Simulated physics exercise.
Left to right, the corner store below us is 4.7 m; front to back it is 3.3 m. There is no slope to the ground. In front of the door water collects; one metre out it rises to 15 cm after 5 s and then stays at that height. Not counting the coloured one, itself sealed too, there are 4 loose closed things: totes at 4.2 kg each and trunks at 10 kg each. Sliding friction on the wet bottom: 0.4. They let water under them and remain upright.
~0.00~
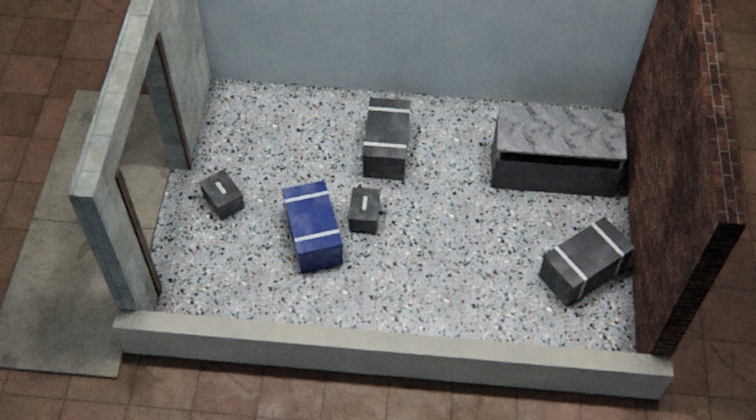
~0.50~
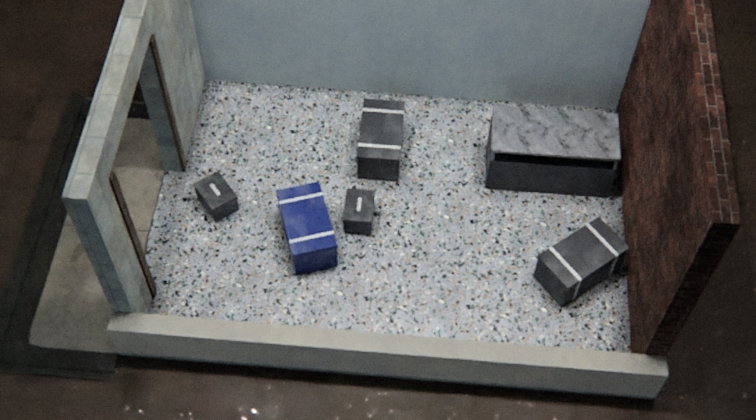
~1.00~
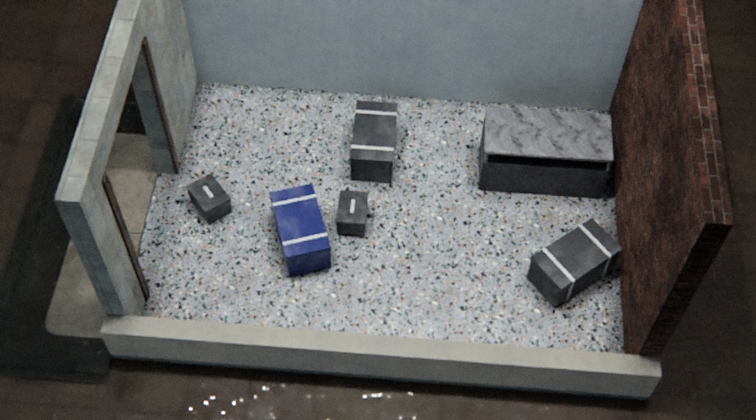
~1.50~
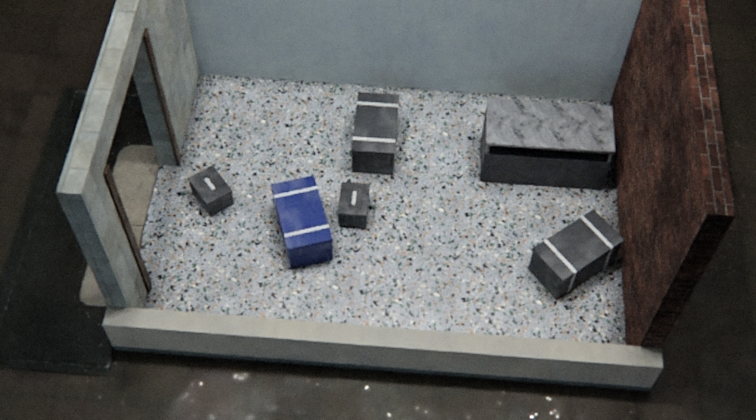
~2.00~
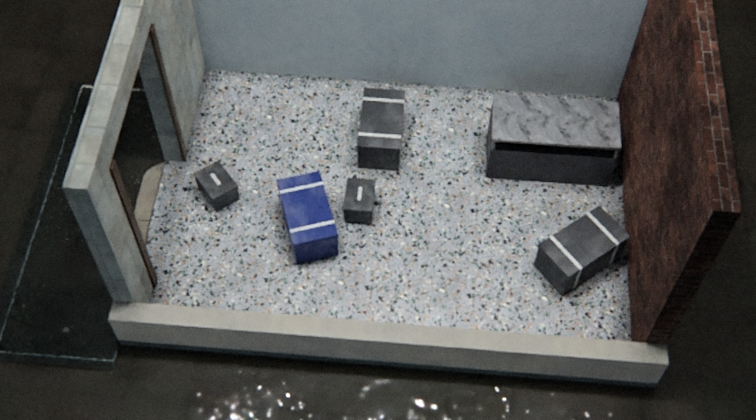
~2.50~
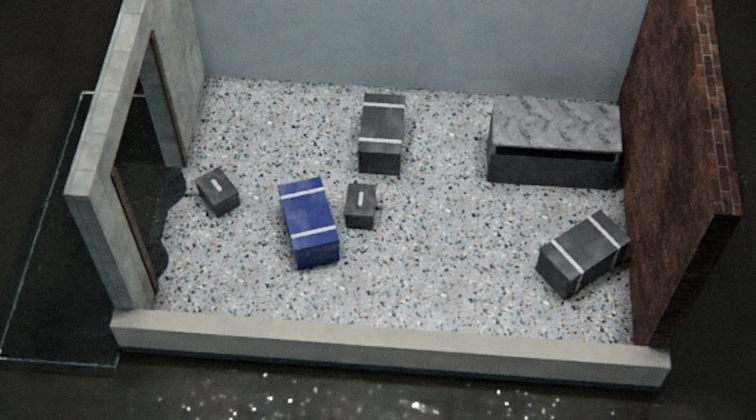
At first, a blue trunk, darker trunks and small boxes sit on the speckled floor of an open-topped store, with dry brown tiles outside. Dark, glinting water then covers the tiles and gradually the pale slab at the left, finally reaching the doorway, while everything inside stays in place.
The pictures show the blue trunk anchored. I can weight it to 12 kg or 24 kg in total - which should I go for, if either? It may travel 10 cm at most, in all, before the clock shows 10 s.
Neither will work.
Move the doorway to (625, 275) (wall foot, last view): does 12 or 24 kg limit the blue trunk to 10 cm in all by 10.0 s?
Under that setup, neither option succeeds.
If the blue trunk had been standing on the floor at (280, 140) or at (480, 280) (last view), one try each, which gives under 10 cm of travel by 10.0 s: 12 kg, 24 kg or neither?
In that order: Only the larger holds; neither holds.
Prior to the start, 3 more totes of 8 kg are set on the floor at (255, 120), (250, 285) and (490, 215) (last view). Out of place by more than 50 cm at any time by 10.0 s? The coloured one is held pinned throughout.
First: Inside the limit; second: Beyond the limit; third: Inside the limit.
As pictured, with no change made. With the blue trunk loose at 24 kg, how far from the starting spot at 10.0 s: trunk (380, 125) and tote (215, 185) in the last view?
100 cm and 300 cm respectively.
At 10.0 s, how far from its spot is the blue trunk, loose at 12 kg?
It would be some 250 cm from its spot.
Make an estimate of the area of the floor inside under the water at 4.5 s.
Wet area: Approx. 2.5 m2.
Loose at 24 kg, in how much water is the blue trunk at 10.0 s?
Depth: Approx. 4 cm.
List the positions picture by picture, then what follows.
The blue trunk at (312, 216), on the bottom; water covers 0.0 m2; 0 of 5 have shifted, in the first frame.
The blue trunk at (306, 217) rests on the ground; 0.0 m2 under water; 0 of 5 have shifted, in the second frame.
The blue trunk at (300, 219) rests on the ground; water covers 0.0 m2; 0 of 5 have shifted, in the third frame.
The blue trunk at (301, 211) rests on the ground; water covers 0.0 m2; 0 of 5 have shifted, in the fourth frame.
The blue trunk at (307, 207), on the bottom; 0.0 m2 under water; 0 of 5 have shifted, in the fifth frame.
The blue trunk at (308, 212), on the bottom; 0.0 m2 under water; 0 of 5 have shifted, in the sixth frame.
After 3.5 s the blue trunk would be 0 cm from its start with 12 kg and 0 cm from its start with 24 kg; 0 cm of water round it then.
After 4.5 s the blue trunk would be 4 cm from its start with 12 kg and 0 cm from its start with 24 kg; 3 cm of water round it then.
After 7.0 s the blue trunk would be 87 cm from its start with 12 kg and 40 cm from its start with 24 kg; 4 cm of water round it then.
After 10.0 s the blue trunk would be 234 cm from its start with 12 kg and 53 cm from its start with 24 kg; 4 cm of water round it then.
